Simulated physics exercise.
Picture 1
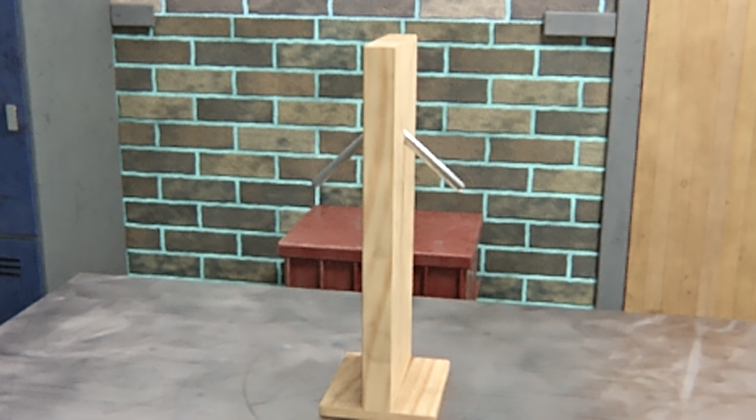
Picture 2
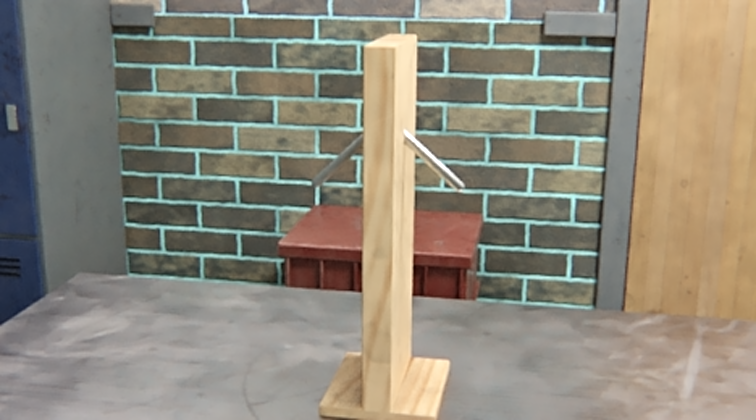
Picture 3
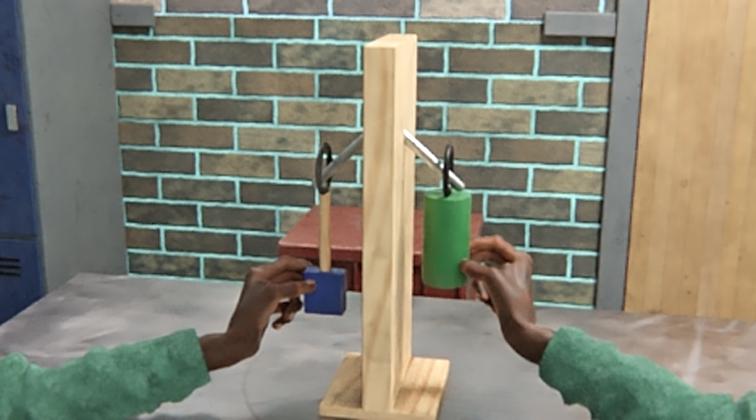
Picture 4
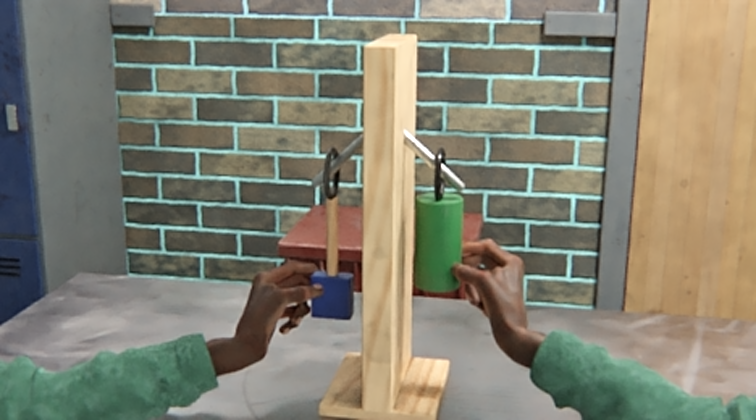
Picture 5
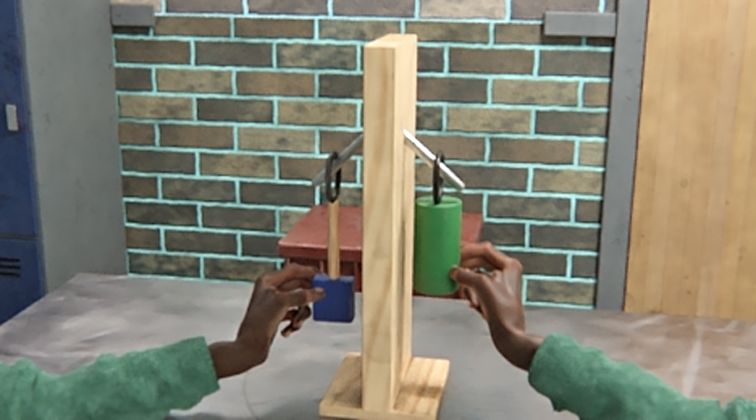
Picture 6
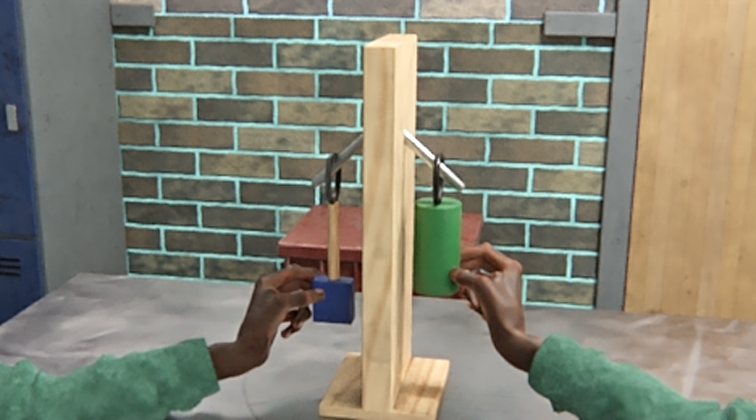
On a gray tabletop before a brick wall, two hands bringing a blue brush and green lantern to a wooden stand's slanting pegs.
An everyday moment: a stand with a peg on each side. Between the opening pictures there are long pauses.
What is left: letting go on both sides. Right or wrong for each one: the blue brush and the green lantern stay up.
Judgement: The blue brush wrong; the green lantern wrong.
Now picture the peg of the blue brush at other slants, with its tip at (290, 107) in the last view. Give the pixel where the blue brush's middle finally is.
Close to (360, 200).
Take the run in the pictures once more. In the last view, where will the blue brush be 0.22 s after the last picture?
Its centre should be around (297, 303).
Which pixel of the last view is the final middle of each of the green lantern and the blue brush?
(569, 391) and (216, 368), approximately.
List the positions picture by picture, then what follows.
Peg stand (388, 225), in the first frame.
Peg stand (388, 225), in the second frame.
Still on the way; blue brush (325, 229); peg stand (388, 225), in the third frame.
Still on the way; green lantern (439, 217); peg stand (388, 225), in the fourth frame.
Still on the way; blue brush (334, 237); peg stand (388, 225), in the fifth frame.
In place, still held; blue brush (334, 238); green lantern (438, 222); peg stand (388, 225), in the sixth frame.
Then, 0.22 s later than the last frame, blue brush fallen near (297, 303); green lantern fallen near (468, 330).
When it is over, the blue brush falls off, near (216, 367); the green lantern falls off, near (568, 391).
